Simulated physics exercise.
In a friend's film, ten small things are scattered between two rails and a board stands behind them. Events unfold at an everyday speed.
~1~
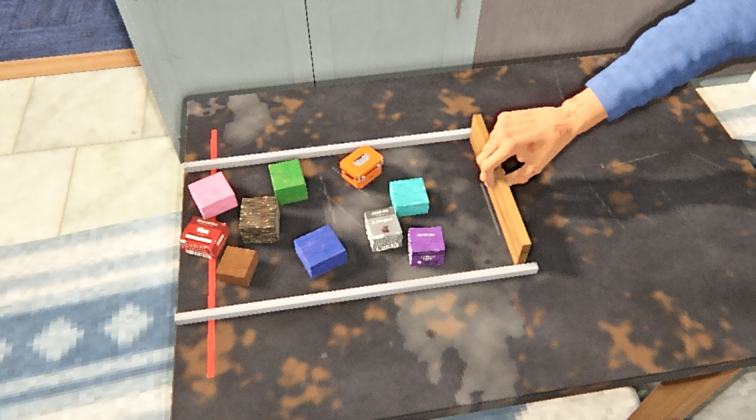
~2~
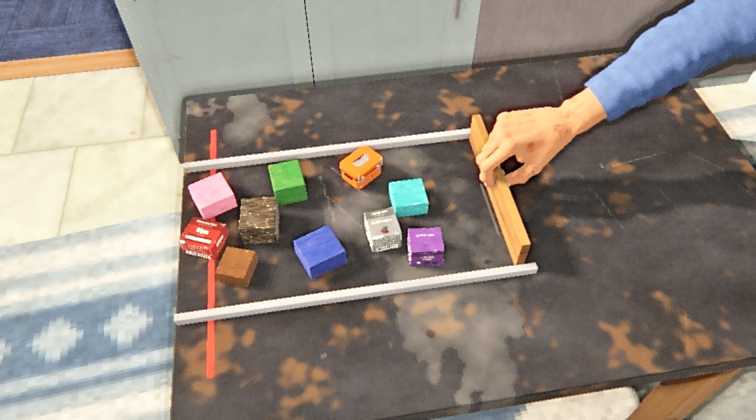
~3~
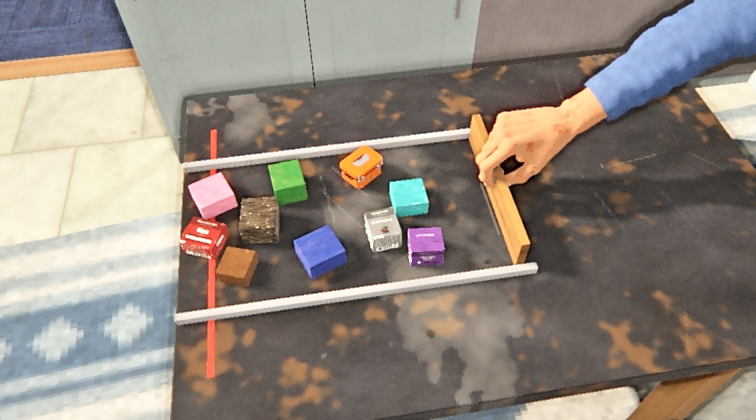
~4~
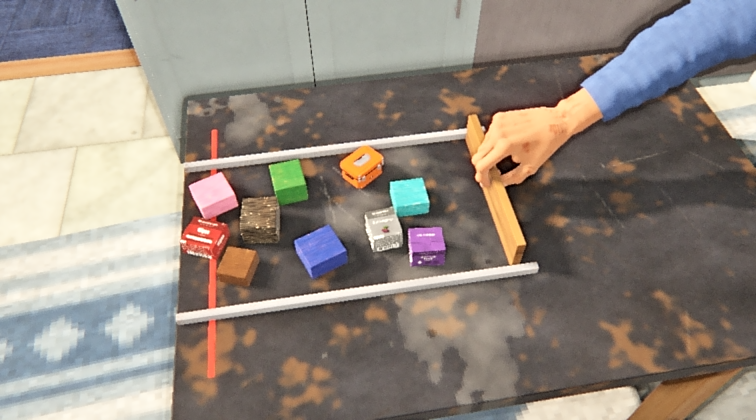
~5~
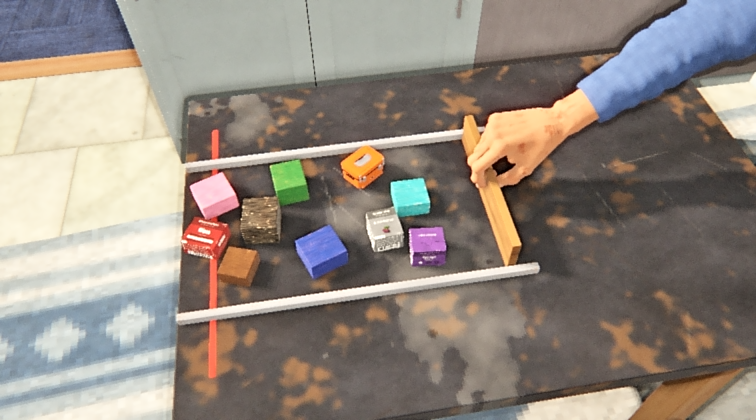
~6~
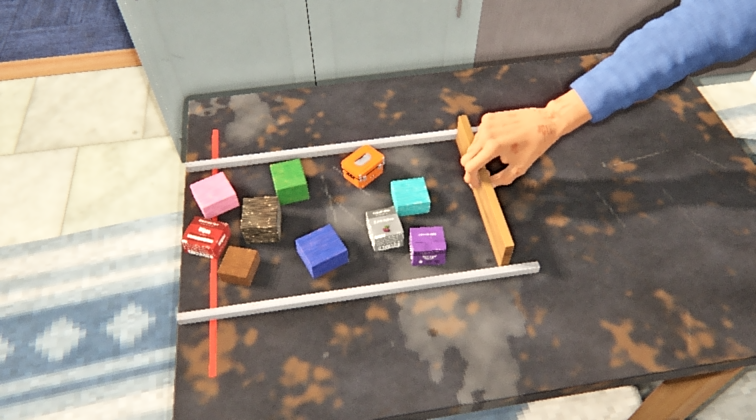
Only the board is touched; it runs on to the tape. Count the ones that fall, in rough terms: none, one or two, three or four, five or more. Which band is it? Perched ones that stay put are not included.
Most likely no fewer than five will tumble off the end.
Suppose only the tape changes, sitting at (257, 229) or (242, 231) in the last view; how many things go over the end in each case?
Counts: 3, 3.
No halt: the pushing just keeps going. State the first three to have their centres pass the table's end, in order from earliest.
They are the red box, then the pink block, then the brown block.
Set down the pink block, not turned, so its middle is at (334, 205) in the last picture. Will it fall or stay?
From that start the object does not stay.
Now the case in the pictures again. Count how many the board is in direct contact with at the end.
Number: 4.
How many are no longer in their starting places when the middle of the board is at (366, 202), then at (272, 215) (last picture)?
First position 5; second position 10.
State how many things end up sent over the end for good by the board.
Count = 6.
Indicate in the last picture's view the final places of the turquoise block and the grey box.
Turquoise block at about (196, 221), grey box at about (188, 251).
Soon after, none off yet; red box at rest near (206, 238); pink block at rest near (215, 195); brown block at rest near (239, 266).
Then, none off yet; red box moved a little near (194, 236); pink block moving near (208, 197); brown block moved about its own width near (212, 271).
At rest, the number that fall off is five or more; fallen, blue block, green block, black block, brown block, pink block and red box.
